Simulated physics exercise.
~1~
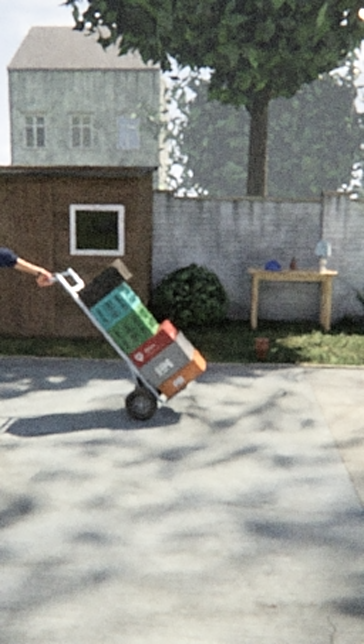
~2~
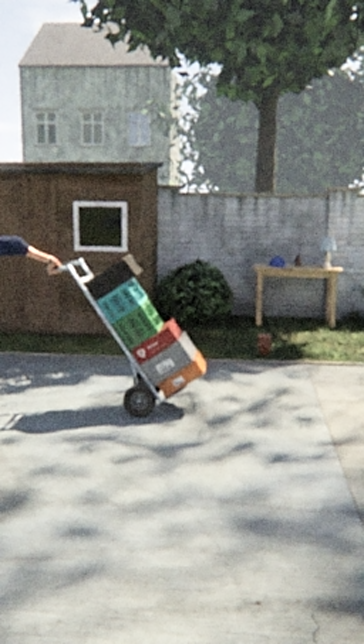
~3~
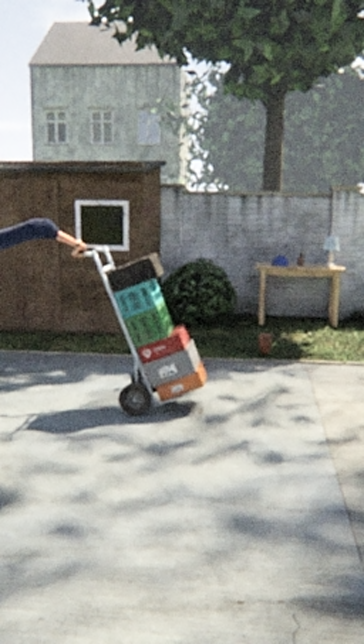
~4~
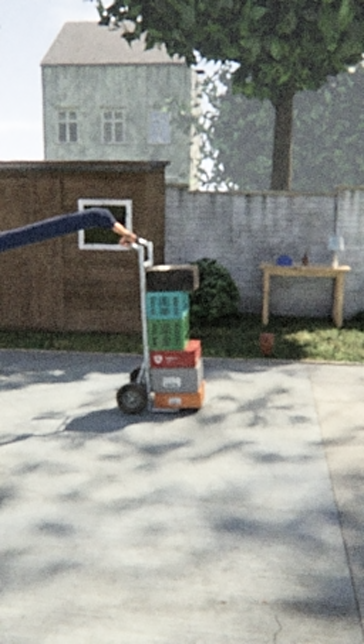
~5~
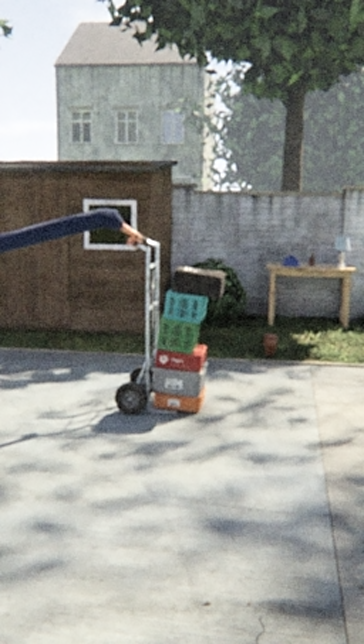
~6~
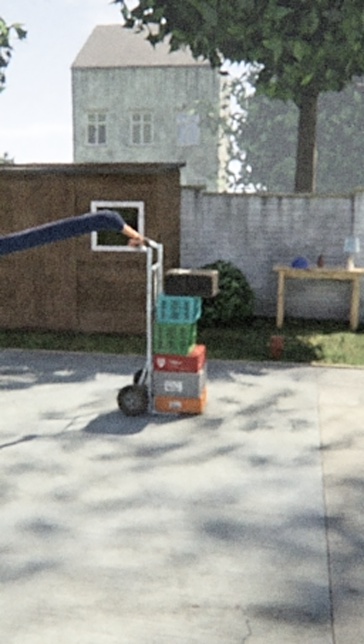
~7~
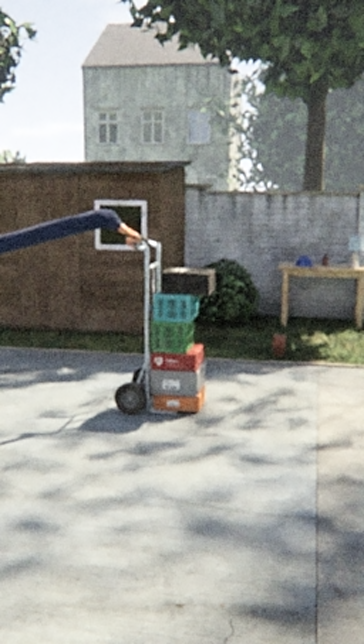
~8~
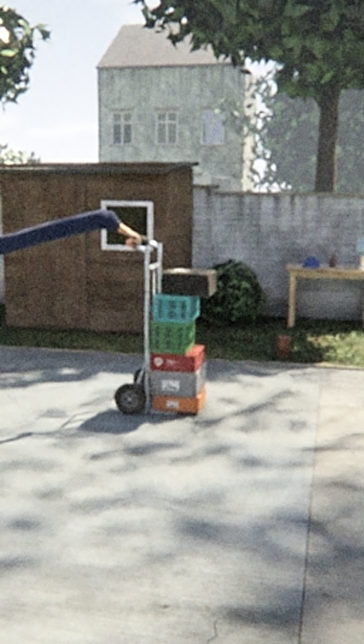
To begin with, a hand in a dark blue sleeve holds a sack truck tilted back to the left, stacked with an orange tote, a grey tote, a red box, green and turquoise crates and a black parcel on top. The arm swings the truck forward until it stands upright on the paving. As it stops, the load rocks to the right, and the upper items lean away from the frame. They then settle back a little, with the black parcel shifted right and overhanging the turquoise crate. The stack ends standing, with nothing fallen and the hand still on the handle.
